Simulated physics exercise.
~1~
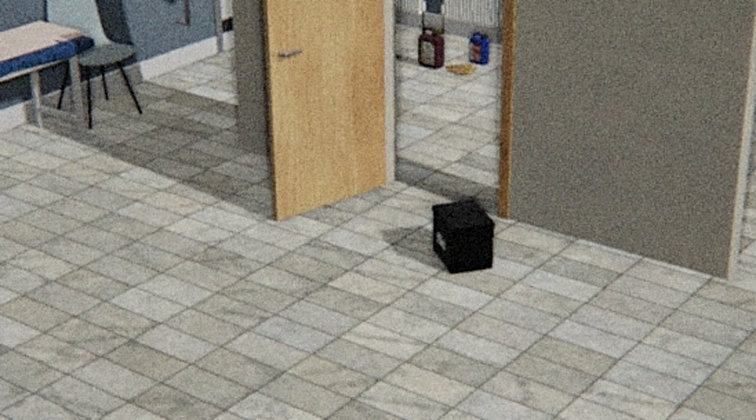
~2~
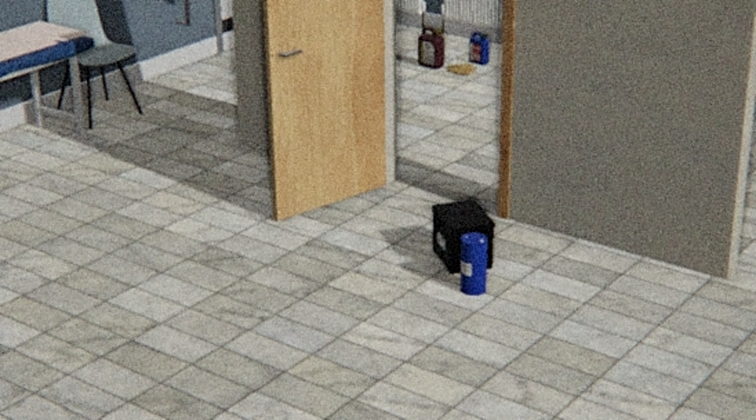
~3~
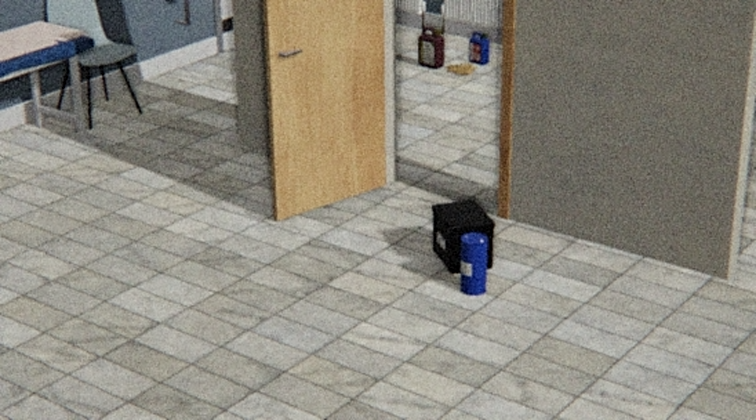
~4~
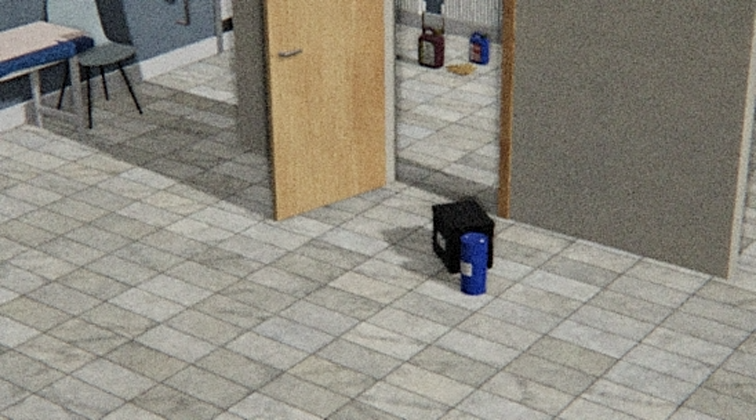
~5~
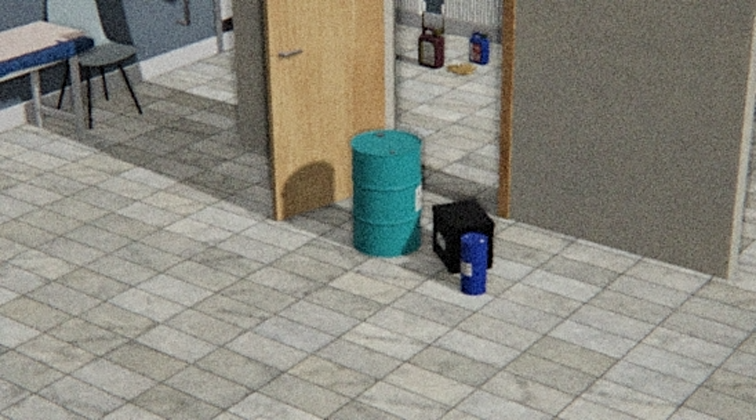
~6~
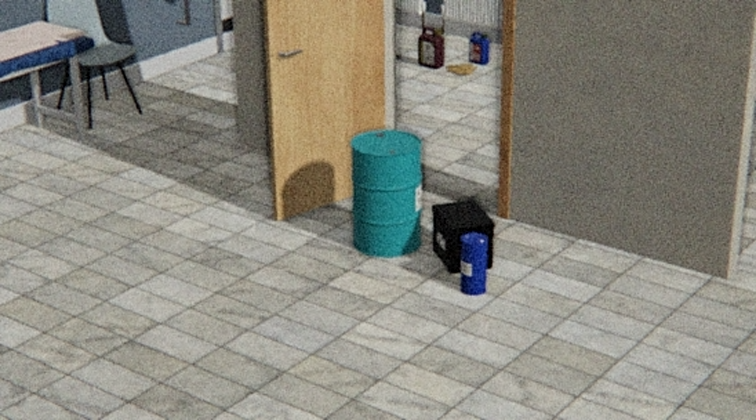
Blue canister, then turquoise drum appearing beside a black tote on a tiled floor, near a motionless wide-open wooden door.
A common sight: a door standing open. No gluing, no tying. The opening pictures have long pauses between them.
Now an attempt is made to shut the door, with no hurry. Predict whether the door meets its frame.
It falls short of the frame.
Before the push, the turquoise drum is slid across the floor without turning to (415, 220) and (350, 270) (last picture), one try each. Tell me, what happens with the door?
So the first time it is halted early, and the second time it completes its arc.
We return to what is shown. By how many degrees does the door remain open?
The answer is roughly 65°.
Then, 0.40 s later than the last frame, door at 96°.
Then, 0.70 s later than the last frame, door at 80°.
Then, 0.90 s later than the last frame, door at 68°.
When it is over, door at 67°; all 3 as before. End places, in pixels of the last picture, turquoise drum near (387, 193).
